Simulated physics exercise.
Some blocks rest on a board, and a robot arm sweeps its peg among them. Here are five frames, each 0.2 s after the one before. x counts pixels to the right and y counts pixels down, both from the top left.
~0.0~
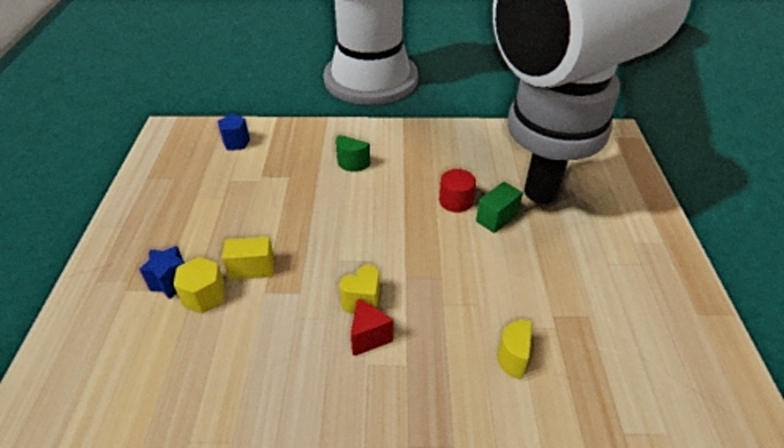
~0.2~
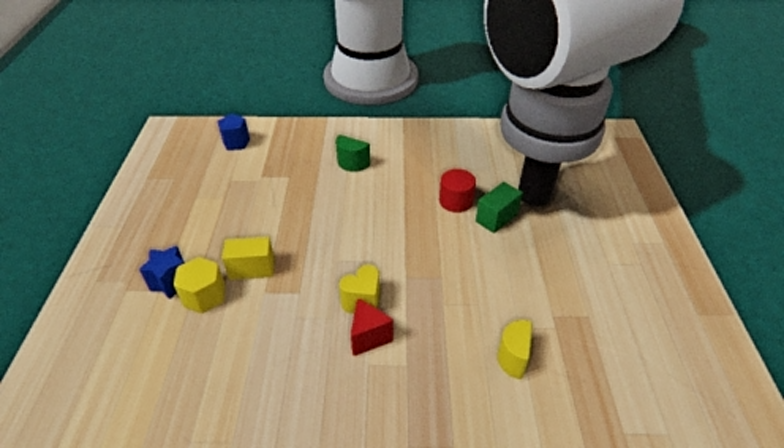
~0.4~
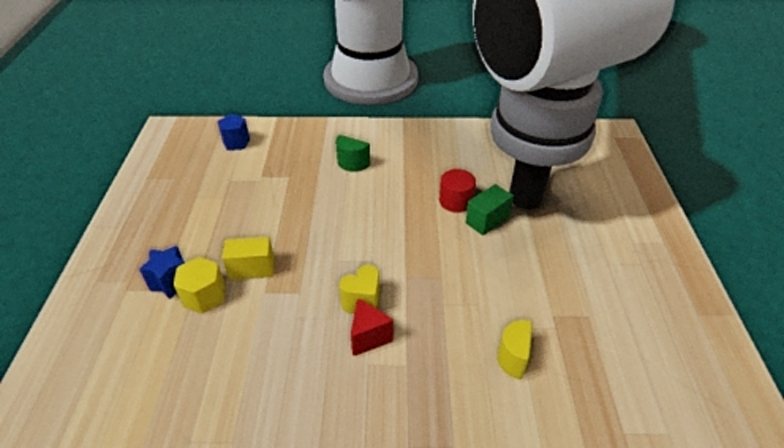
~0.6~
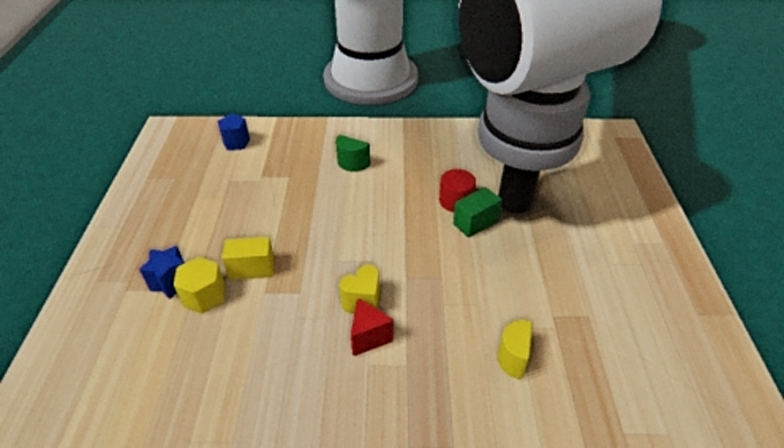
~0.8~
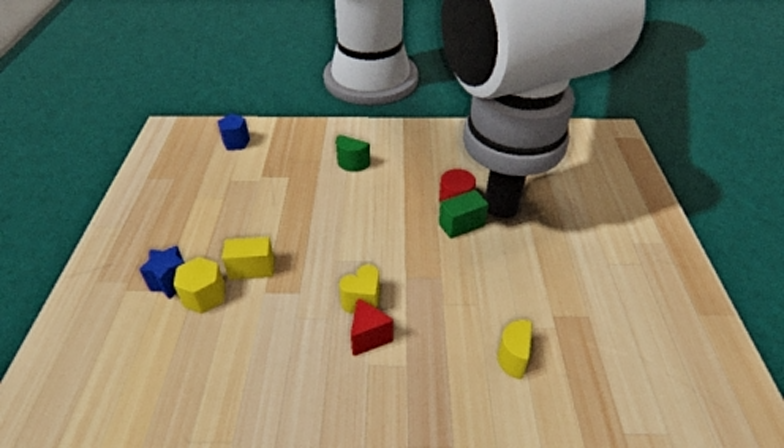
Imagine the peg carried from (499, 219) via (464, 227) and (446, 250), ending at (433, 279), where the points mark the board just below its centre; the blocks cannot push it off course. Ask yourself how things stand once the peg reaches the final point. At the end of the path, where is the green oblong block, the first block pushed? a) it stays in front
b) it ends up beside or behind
b
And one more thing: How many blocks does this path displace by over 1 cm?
Only one of them.
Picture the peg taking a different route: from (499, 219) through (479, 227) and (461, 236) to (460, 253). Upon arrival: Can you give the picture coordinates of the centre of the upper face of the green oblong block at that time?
The middle of the upper face of the green oblong block will lie at about (423, 208) in the picture.
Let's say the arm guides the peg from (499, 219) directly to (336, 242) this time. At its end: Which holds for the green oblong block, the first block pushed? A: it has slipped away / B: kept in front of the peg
Letter B.
What follows on the original path. One third of the way, peg (465, 215); green oblong block (427, 206), turned 20° clockwise.
Two thirds of the way, peg (447, 238); green oblong block (413, 211), turned 55° clockwise.
At the end, peg (435, 266); red circle in place; green oblong block (413, 211), turned 55° clockwise.
